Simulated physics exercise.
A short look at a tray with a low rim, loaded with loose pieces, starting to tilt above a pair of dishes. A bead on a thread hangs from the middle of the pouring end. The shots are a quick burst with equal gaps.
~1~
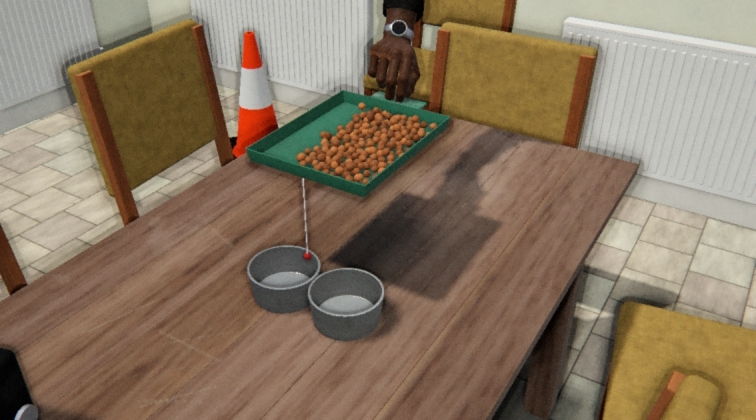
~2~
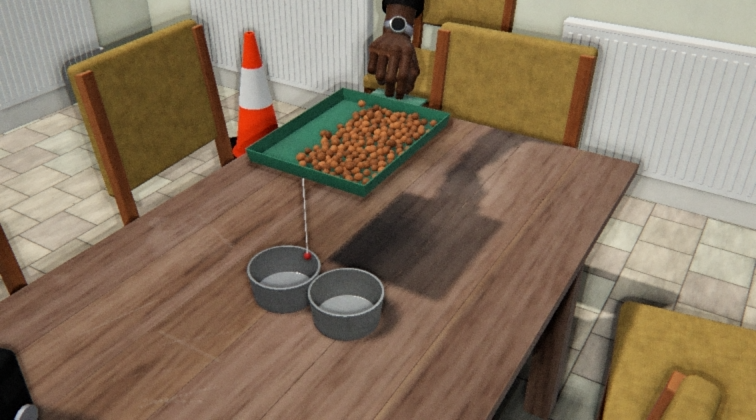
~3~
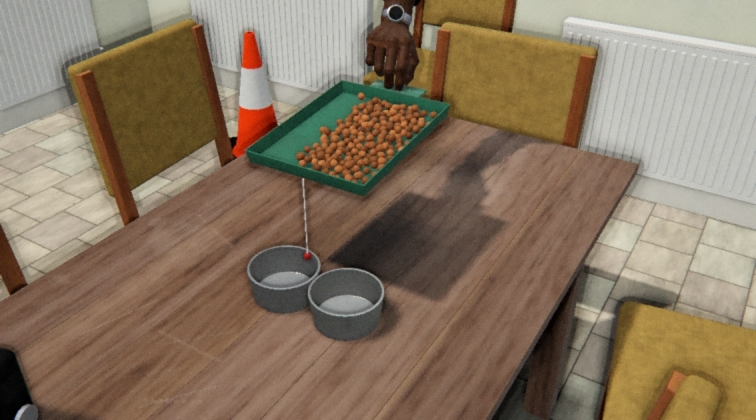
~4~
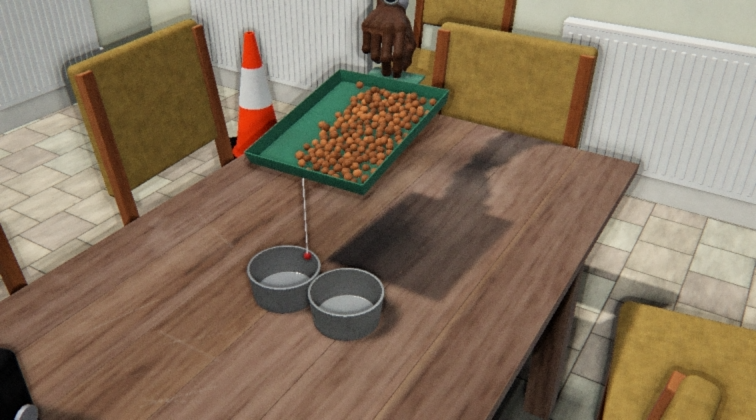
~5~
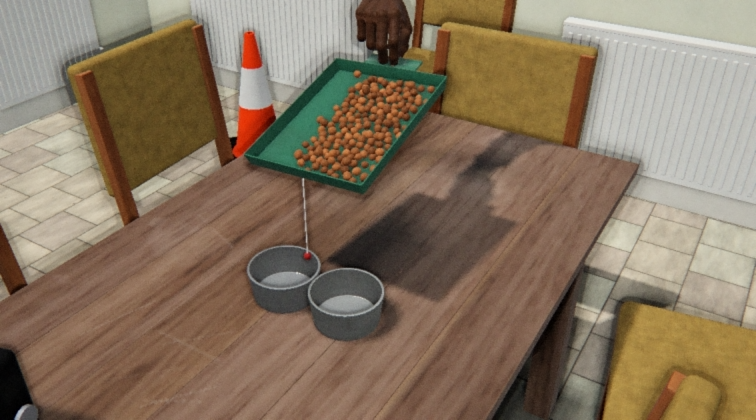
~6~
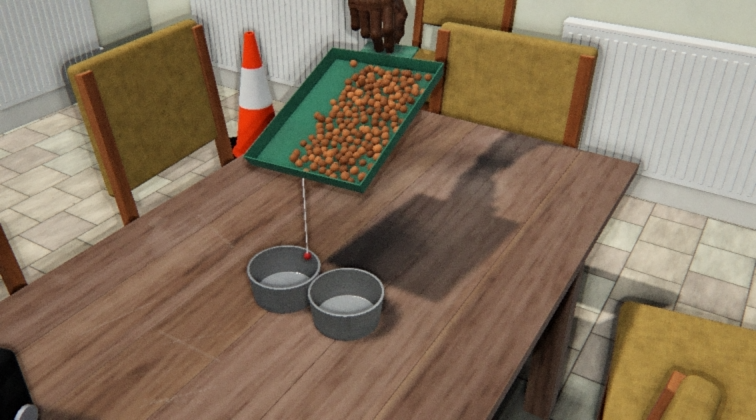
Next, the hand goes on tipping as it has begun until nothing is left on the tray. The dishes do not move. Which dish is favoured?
More goes to the left-hand dish.
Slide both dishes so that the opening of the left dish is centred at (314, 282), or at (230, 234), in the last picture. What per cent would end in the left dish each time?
About 20 and 0 per cent.
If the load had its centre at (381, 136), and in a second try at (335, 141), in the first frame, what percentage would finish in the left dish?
About 20 and 30 per cent.
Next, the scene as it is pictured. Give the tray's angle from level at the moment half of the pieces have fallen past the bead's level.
At some 120 degrees.
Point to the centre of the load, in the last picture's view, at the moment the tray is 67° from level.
Near (306, 134).
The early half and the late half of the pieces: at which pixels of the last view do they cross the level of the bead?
Early half (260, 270), late half (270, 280).
Shortly afterwards, tray tipped steeply; all but a few on the tray; only a few in the air.
Next, tray tipped past a quarter turn; all but a few on the tray; only a few in the left dish; only a few outside both; only a few in the air.
Some moments later, tray tipped past a quarter turn; only a few in the right dish; near a quarter in the left dish; the bulk outside both.
In the end, tray tipped past a quarter turn; only a few in the right dish; near a quarter in the left dish; the bulk outside both.
